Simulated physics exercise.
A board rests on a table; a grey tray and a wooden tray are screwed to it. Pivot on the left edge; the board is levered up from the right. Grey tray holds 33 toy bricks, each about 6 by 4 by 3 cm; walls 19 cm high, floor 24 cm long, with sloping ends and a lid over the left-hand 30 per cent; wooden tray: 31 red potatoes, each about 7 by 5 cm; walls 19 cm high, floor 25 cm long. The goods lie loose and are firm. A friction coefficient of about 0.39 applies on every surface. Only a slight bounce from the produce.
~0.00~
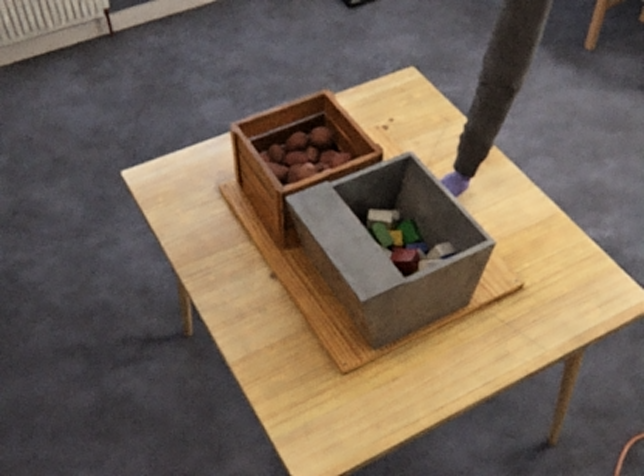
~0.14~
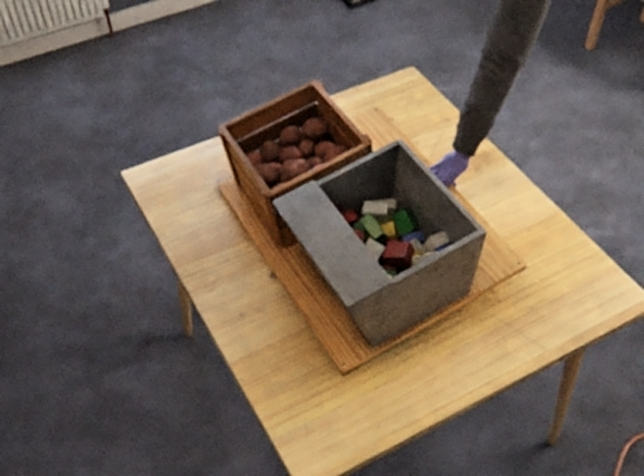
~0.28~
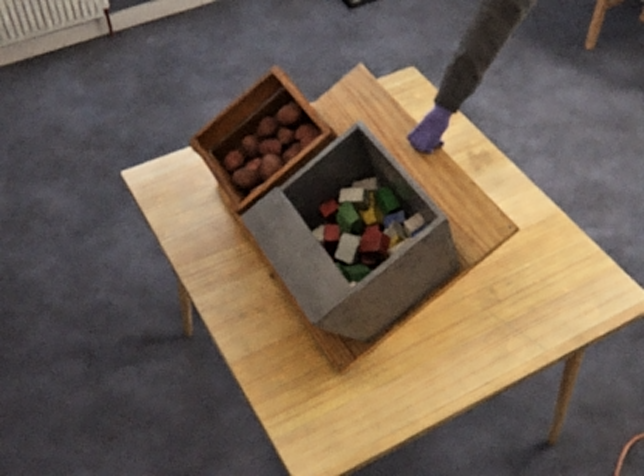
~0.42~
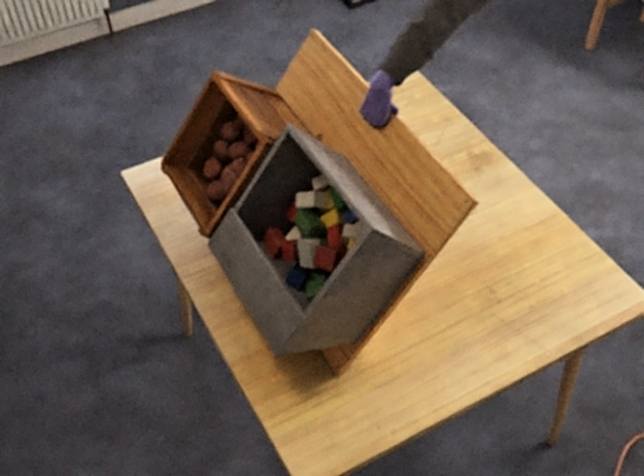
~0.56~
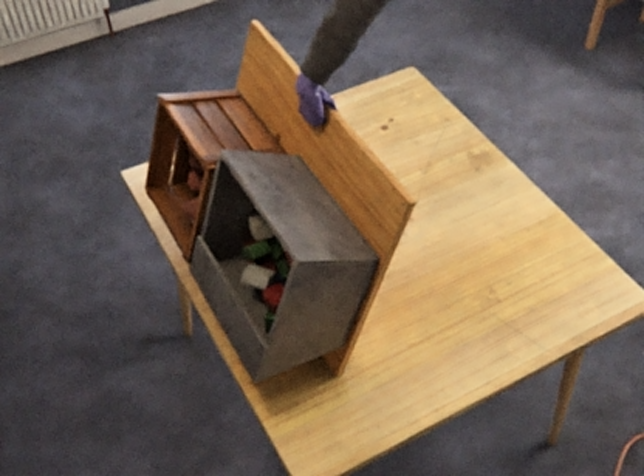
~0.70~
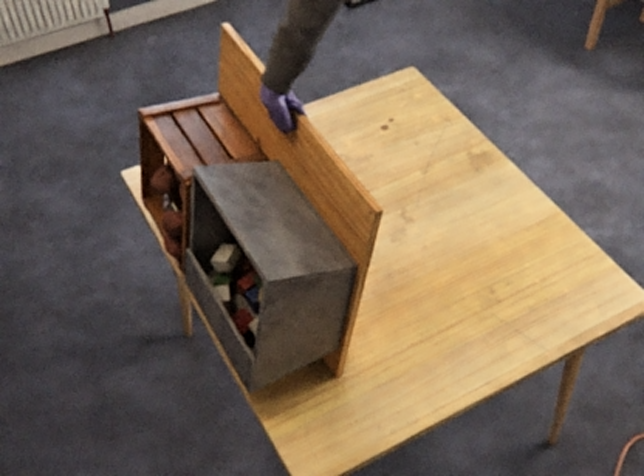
A purple-gloved hand on a dark-sleeved arm reaches in from the upper right over a pale wooden table on a grey floor, seen from above at an angle. On the table lies a board carrying a brown wooden tray of reddish potatoes behind a grey, partly covered tray of coloured bricks. The hand levers the board's right side up and leftward until it stands nearly upright, both trays turning with it, while the camera stays still.
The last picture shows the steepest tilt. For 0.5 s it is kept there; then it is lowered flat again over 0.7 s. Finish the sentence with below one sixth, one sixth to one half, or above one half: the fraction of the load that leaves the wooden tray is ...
The fraction that leaves the wooden tray is one sixth to one half.
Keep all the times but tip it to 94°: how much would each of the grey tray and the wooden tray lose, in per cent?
Then grey tray 20, wooden tray 70 per cent.
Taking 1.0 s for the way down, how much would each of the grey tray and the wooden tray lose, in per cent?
In that case grey tray 0 %, wooden tray 30 %.
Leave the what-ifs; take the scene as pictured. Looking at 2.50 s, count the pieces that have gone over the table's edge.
I'd estimate some 8 at that moment.
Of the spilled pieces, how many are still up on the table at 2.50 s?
My count comes to close to 0.
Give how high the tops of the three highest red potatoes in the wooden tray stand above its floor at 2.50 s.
It comes to close to 15 centimetres.
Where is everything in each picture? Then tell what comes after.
In the first frame (each is followed by its nearest rim corner in this view), wooden tray, (285, 189); grey tray, (366, 299); 0° from level; none out.
Wooden tray, (272, 192); grey tray, (352, 304); 8° from level, in the second frame.
Wooden tray, (240, 206); grey tray, (318, 320); 29° from level, in the third frame.
Wooden tray, (207, 232); grey tray, (281, 349); 52° from level, in the fourth frame.
Wooden tray, (188, 258); grey tray, (258, 375); 73° from level, in the fifth frame.
Wooden tray, (183, 268); grey tray, (252, 386); 81° from level; none out, in the sixth frame.
After 0.99 s, tilt 81°; grey tray 32 in, 1 out and wooden tray 26 in, 5 out.
After 1.35 s, tilt 71°; grey tray 32 in, 1 out and wooden tray 23 in, 8 out.
After 1.85 s, tilt 1°; grey tray 32 in, 1 out and wooden tray 23 in, 8 out.
Final count (at 2.50 s), grey tray 32 in, 1 out and wooden tray 23 in, 8 out. Asked share, 8 of 31, 26 per cent.
